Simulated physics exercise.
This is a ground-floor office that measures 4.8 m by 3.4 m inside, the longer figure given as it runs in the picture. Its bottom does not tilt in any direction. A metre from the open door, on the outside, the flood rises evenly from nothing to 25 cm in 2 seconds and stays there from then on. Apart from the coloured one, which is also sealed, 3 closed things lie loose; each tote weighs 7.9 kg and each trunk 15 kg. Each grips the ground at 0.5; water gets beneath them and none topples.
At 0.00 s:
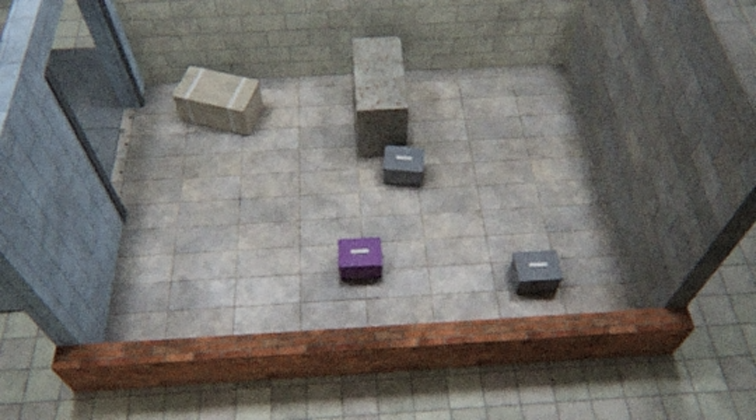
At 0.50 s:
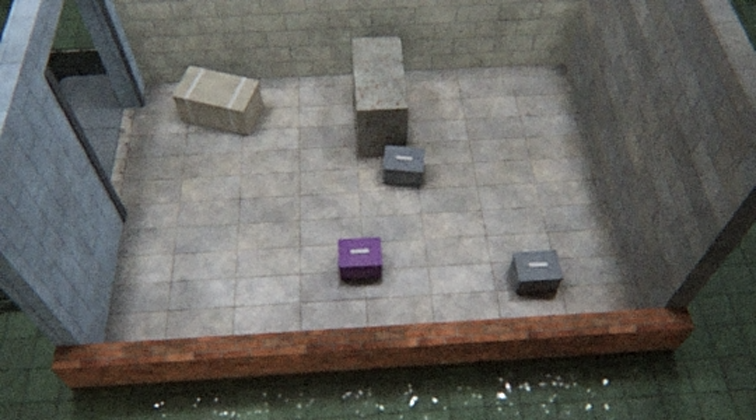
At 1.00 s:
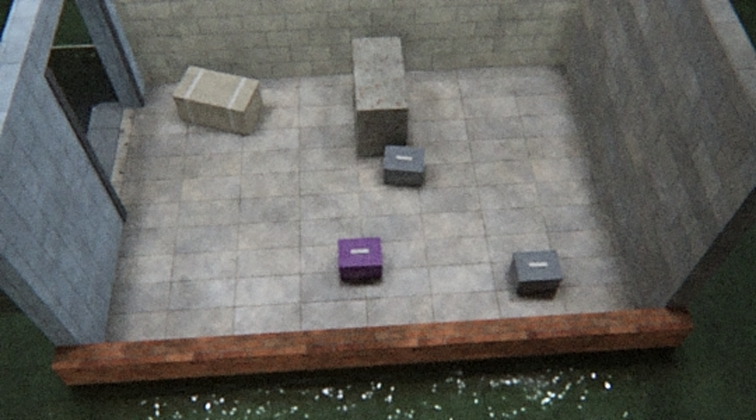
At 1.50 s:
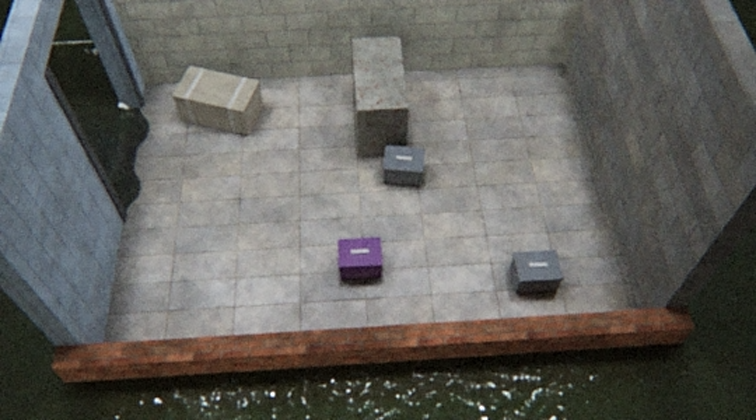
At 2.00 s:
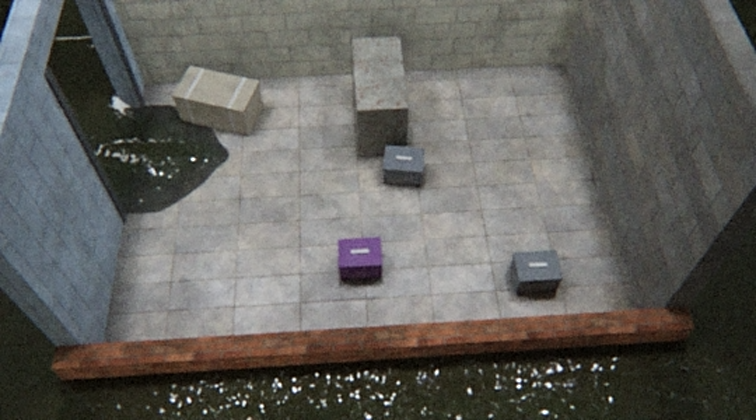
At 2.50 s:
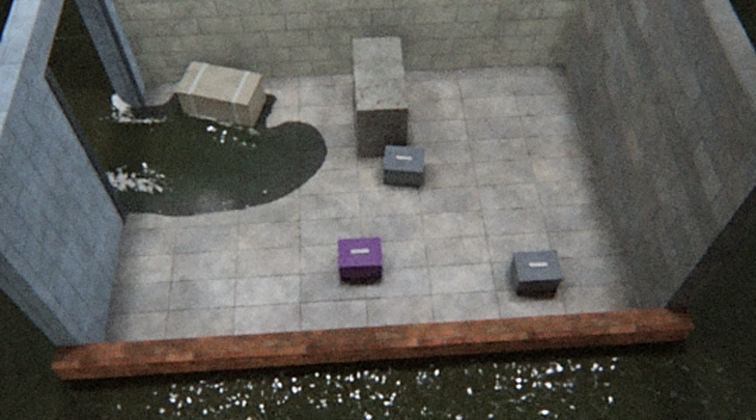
Dark water rose around a small walled room and came in through the open doorway on the left, spreading across the floor around the tan crate, while the purple box stayed still on dry tiles.
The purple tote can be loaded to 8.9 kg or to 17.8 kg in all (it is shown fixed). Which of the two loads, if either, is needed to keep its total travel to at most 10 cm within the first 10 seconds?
Neither choice.
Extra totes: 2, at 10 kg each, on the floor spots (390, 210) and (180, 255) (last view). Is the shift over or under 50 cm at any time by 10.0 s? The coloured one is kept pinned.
Note, in sequence: Exceeded, not exceeded.
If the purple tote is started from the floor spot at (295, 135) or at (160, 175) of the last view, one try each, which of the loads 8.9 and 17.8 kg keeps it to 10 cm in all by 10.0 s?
Log: Try 1 neither pick works; try 2 neither pick works.
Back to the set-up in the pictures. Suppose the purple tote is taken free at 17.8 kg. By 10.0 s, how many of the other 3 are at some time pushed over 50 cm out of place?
The answer here is 3.
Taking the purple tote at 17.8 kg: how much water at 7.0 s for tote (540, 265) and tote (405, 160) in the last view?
Roughly 14 and 4 cm.
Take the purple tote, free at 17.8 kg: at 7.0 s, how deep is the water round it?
12 cm, roughly.
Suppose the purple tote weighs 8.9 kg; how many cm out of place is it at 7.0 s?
140 cm.
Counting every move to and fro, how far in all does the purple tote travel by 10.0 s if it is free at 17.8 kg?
Close to 200 cm, all told.
After 3.5 s the purple tote would be 0 cm from its start with 8.9 kg and 0 cm from its start with 17.8 kg; 3 cm of water round it then.
After 4.5 s the purple tote would be 23 cm from its start with 8.9 kg and 0 cm from its start with 17.8 kg; 4 cm of water round it then.
After 7.0 s the purple tote would be 133 cm from its start with 8.9 kg and 62 cm from its start with 17.8 kg; 12 cm of water round it then.
After 10.0 s the purple tote would be 295 cm from its start with 8.9 kg and 131 cm from its start with 17.8 kg; 18 cm of water round it then.
